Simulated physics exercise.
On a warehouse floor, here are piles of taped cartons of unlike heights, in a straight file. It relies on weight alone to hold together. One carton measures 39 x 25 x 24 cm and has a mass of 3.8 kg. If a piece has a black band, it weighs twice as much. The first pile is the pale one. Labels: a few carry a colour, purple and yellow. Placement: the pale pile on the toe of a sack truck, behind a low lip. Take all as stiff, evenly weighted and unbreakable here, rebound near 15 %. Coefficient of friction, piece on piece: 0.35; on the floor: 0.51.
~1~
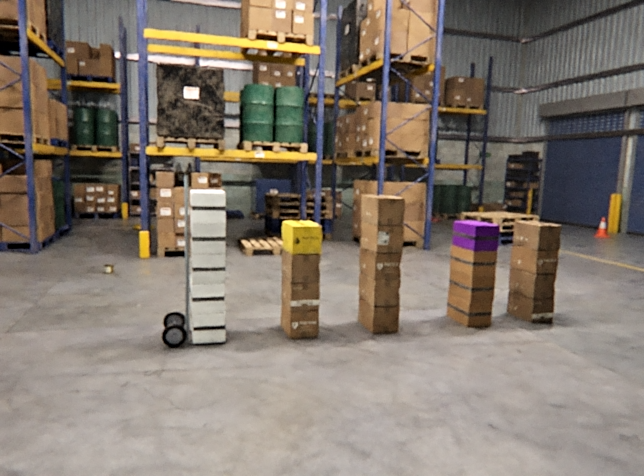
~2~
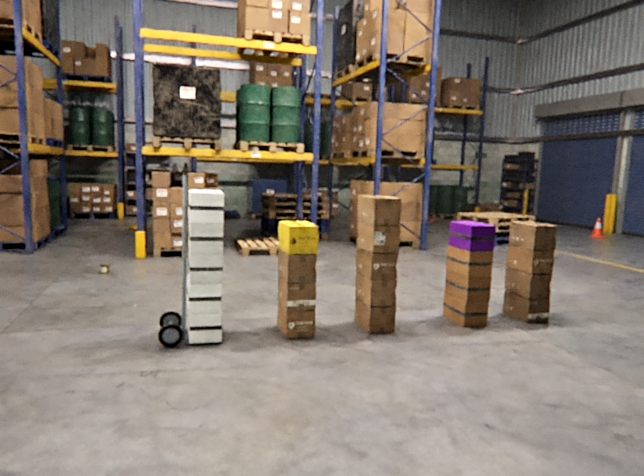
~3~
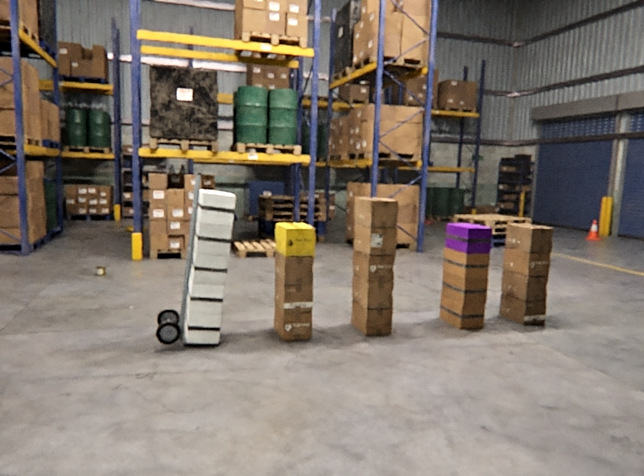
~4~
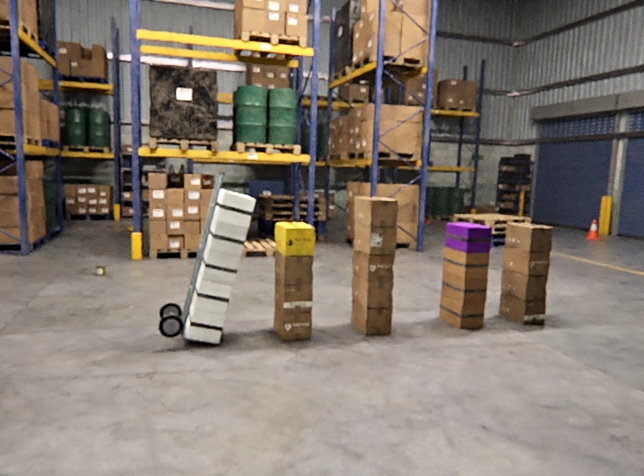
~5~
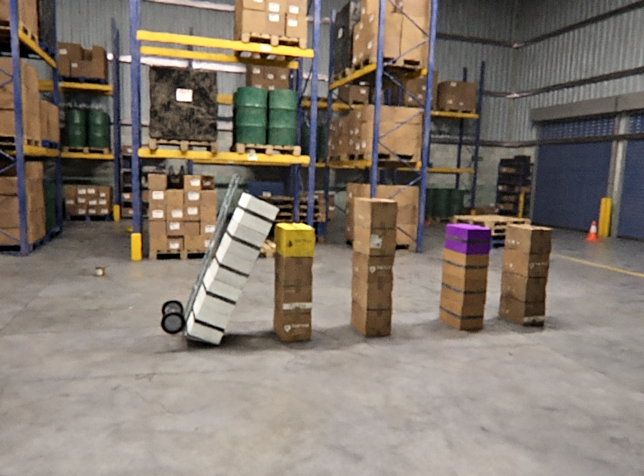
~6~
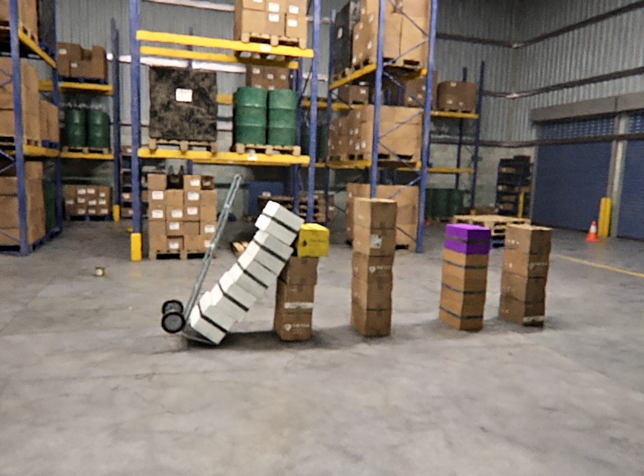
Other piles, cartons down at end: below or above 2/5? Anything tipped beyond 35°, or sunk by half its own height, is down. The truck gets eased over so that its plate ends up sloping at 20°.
Above 2/5.
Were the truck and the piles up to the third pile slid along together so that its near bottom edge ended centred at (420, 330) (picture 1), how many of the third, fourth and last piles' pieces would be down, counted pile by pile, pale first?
Down by pile: Third 4, fourth 0, last 0.
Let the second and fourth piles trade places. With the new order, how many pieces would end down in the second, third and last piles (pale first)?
After the swap, the second pile would have 3 down, the third 4 and the last 0.
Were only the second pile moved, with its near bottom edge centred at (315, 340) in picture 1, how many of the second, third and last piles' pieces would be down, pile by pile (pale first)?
Second 4, third 4, last 0 down.
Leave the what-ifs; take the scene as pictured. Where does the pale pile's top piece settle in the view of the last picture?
Look for the top piece around pixel (362, 291).
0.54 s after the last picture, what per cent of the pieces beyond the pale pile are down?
25 %.
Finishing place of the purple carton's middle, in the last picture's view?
Near pixel (561, 282).
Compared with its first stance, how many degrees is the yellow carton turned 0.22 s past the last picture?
Roughly 20°.
Then, 0.22 s later than the last frame, 5 of the pale pile down; none of the 17 other cartons down, 4 disturbed; yellow carton tilted 19°.
Then, 0.54 s later than the last frame, 5 of the pale pile down; 4 of the 17 other cartons down; yellow carton tilted 10°, 17 cm lower.
Then, 1.46 s later than the last frame, 5 of the pale pile down; 8 of the 17 other cartons down; yellow carton tilted 38°, 37 cm lower; purple carton tilted 18°.
Then, 2.22 s later than the last frame, 5 of the pale pile down; 16 of the 17 other cartons down; yellow carton tilted 43°, 43 cm lower; purple carton tilted 43°, 44 cm lower.
When it is over, 5 of the pale pile down; 16 of the 17 other cartons down; purple carton on its side; yellow carton tilted 43°, 43 cm lower. That is 94 per cent. In pixels of the last frame, middles, purple carton near (561, 282), yellow carton near (428, 284).
